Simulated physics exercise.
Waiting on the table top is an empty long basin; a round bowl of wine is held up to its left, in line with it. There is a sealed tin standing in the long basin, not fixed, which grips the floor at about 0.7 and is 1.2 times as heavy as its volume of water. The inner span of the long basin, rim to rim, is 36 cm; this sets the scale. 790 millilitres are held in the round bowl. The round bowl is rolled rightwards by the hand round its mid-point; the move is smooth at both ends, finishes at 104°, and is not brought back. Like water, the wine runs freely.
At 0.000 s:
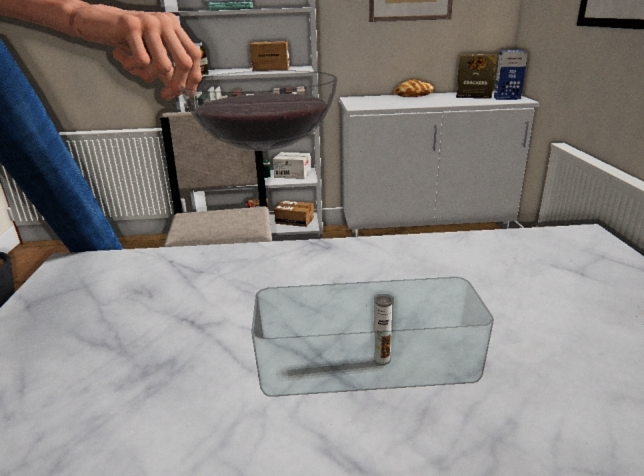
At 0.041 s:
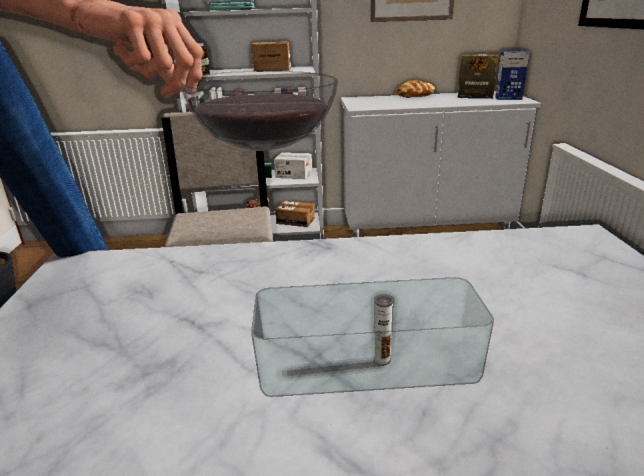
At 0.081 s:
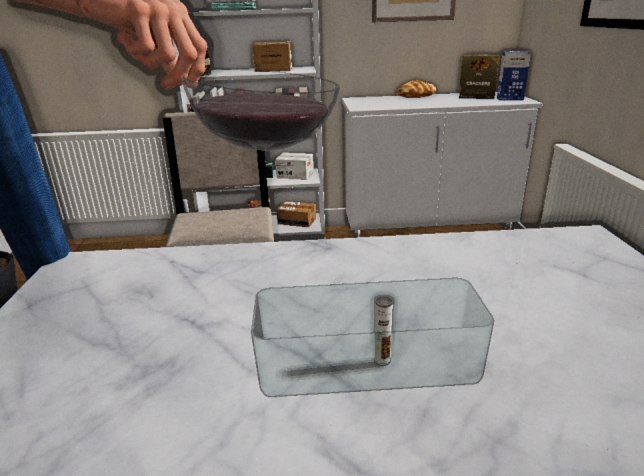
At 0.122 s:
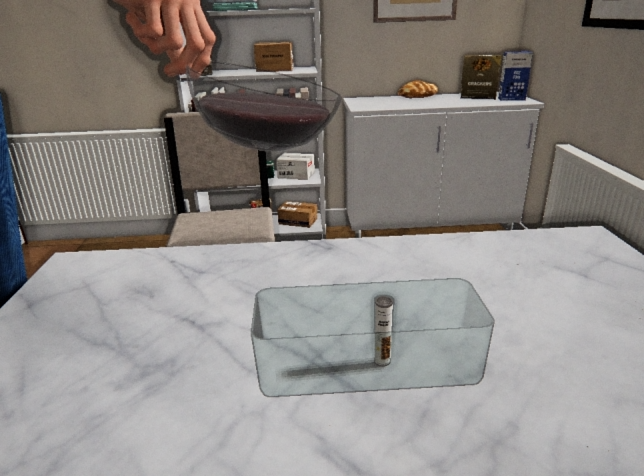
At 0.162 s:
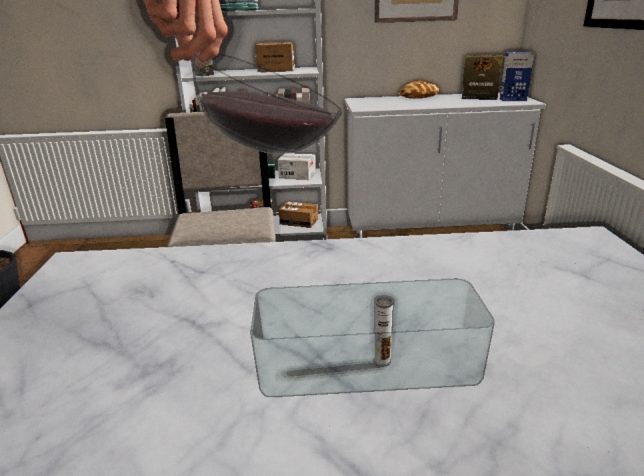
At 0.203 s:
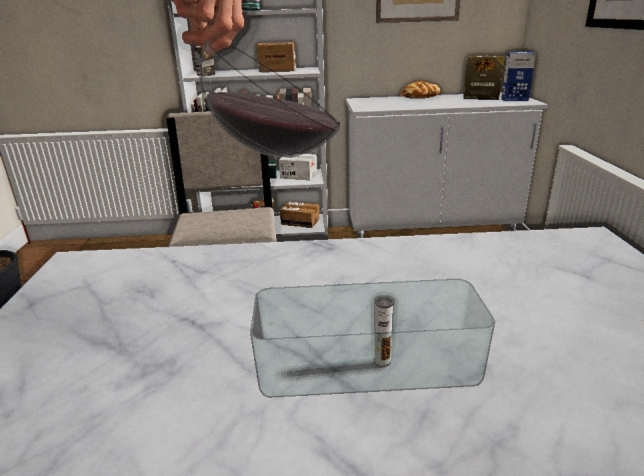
In a room with a marble table, a hand held a clear round bowl of dark red liquid up beside a long glass basin with a small tin inside, then steadily tilted it to the right.
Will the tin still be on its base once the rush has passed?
No, it gets tipped over.
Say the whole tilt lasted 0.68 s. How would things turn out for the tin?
Outcome - the tin remains standing.
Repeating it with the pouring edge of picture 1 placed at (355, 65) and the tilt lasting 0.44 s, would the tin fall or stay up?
After that, the tin stays vertical.
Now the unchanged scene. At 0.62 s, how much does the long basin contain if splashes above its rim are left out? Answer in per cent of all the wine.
Near 92 per cent of the total.
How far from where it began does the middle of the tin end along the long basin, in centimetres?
Looks like roughly 9.0 cm in total.
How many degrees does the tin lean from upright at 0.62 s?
Lean: Around 5° from upright.
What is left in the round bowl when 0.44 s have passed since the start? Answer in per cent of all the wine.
At that time about 5 in a hundred parts are still held.
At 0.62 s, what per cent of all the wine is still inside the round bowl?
Close to 0 in a hundred.
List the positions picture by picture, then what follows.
Tilt 0°; pouring edge (336, 79); surface from (195, 107) to (327, 102); the long basin's rim runs from (255, 313) to (480, 300); the tin's top is at (384, 303), in the first frame.
Tilt 2°; pouring edge (336, 81); surface from (195, 106) to (327, 103), in the second frame.
Tilt 6°; pouring edge (338, 88); surface from (196, 103) to (329, 105), in the third frame.
Tilt 14°; pouring edge (340, 98); surface from (199, 99) to (331, 110), in the fourth frame.
Tilt 24°; pouring edge (341, 112); surface from (202, 95) to (334, 114), in the fifth frame.
Tilt 36°; pouring edge (338, 128); surface from (207, 95) to (332, 118); 1 per cent is over the edge, in the sixth frame.
After 0.44 s the tilt is 100° and 5 per cent is still to pour; the tin stands where it began.
After 0.62 s the tilt is 104° and 0 per cent is still to pour; the tin stands where it began.
After 0.81 s the tilt is 104° and 0 per cent is still to pour; the tin leans 12°.
After 1.01 s the tilt is 104° and 0 per cent is still to pour; the tin leans 46°.
In the end the tin lies on its side.
